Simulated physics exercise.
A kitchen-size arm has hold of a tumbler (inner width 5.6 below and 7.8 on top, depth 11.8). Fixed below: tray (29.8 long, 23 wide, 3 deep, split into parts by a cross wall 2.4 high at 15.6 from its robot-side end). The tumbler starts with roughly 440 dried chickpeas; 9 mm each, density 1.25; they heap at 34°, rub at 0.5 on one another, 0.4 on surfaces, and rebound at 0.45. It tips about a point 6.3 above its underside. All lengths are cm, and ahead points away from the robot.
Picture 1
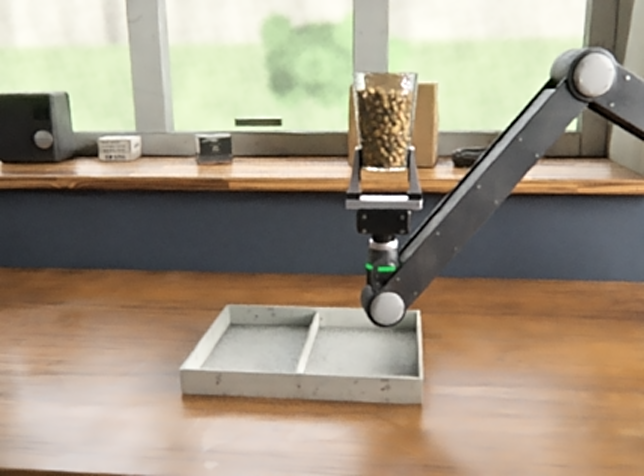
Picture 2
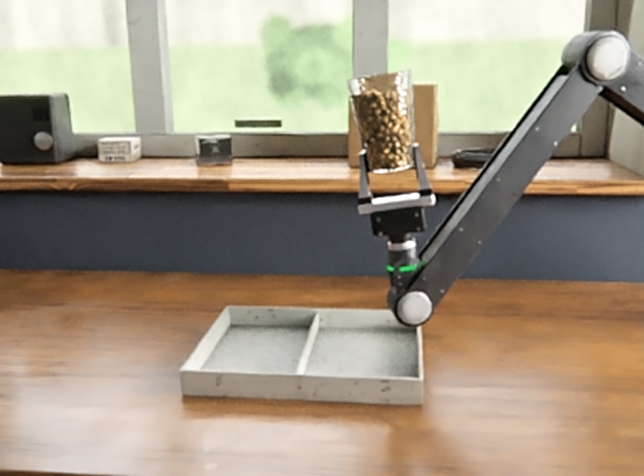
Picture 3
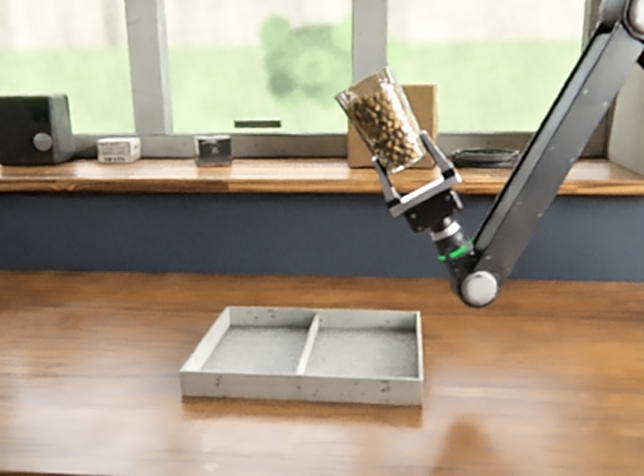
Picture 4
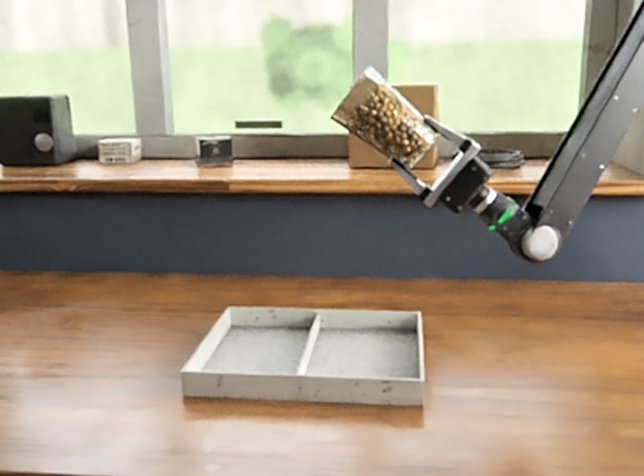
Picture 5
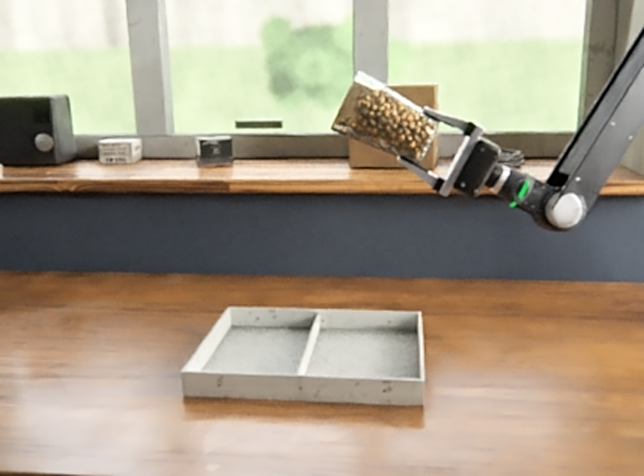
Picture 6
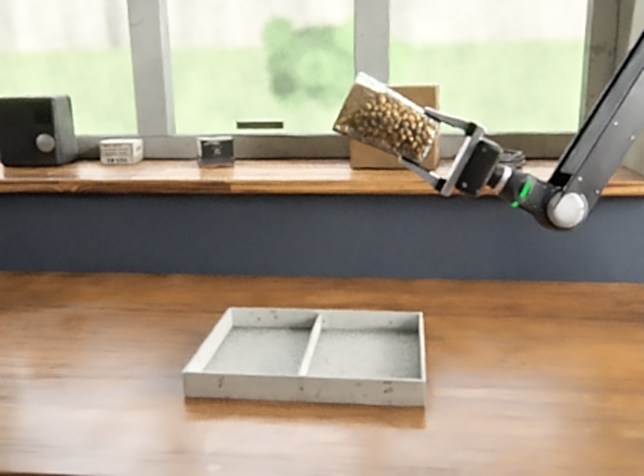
A robot arm tilts a clear tumbler of chickpeas leftward above a divided tray.
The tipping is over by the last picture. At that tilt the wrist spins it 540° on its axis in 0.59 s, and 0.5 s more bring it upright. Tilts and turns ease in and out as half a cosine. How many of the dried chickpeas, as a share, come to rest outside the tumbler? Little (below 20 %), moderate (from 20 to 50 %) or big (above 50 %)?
Answer: Little; below 20 % of the dried chickpeas finish outside the tumbler.
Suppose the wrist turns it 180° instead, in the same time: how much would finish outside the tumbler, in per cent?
In that case some 0 per cent.
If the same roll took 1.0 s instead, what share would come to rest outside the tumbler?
Then about 5 per cent.
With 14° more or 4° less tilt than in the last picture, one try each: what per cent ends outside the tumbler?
About 15 and 0 per cent.
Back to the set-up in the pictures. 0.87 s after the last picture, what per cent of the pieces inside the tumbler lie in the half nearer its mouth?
Roughly 45 per cent.
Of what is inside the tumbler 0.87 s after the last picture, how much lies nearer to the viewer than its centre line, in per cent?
About 50 per cent.
Then, 0.44 s on, tipped 63°, highest piece 38 above the table; 441 in the tumbler, 1 in flight or on a rim.
Then, 0.87 s on, tipped 25°, highest piece 38 above the table; 439 in the tumbler, 3 in the far-side part.
Then, 1.29 s on, upright, highest piece 39 above the table; 439 in the tumbler, 3 in the far-side part.
Then, 1.99 s on, upright, highest piece 39 above the table; 439 in the tumbler, 3 in the far-side part.
In the end, 439 in the tumbler, 3 in the far-side part. That is 1 % outside the tumbler.
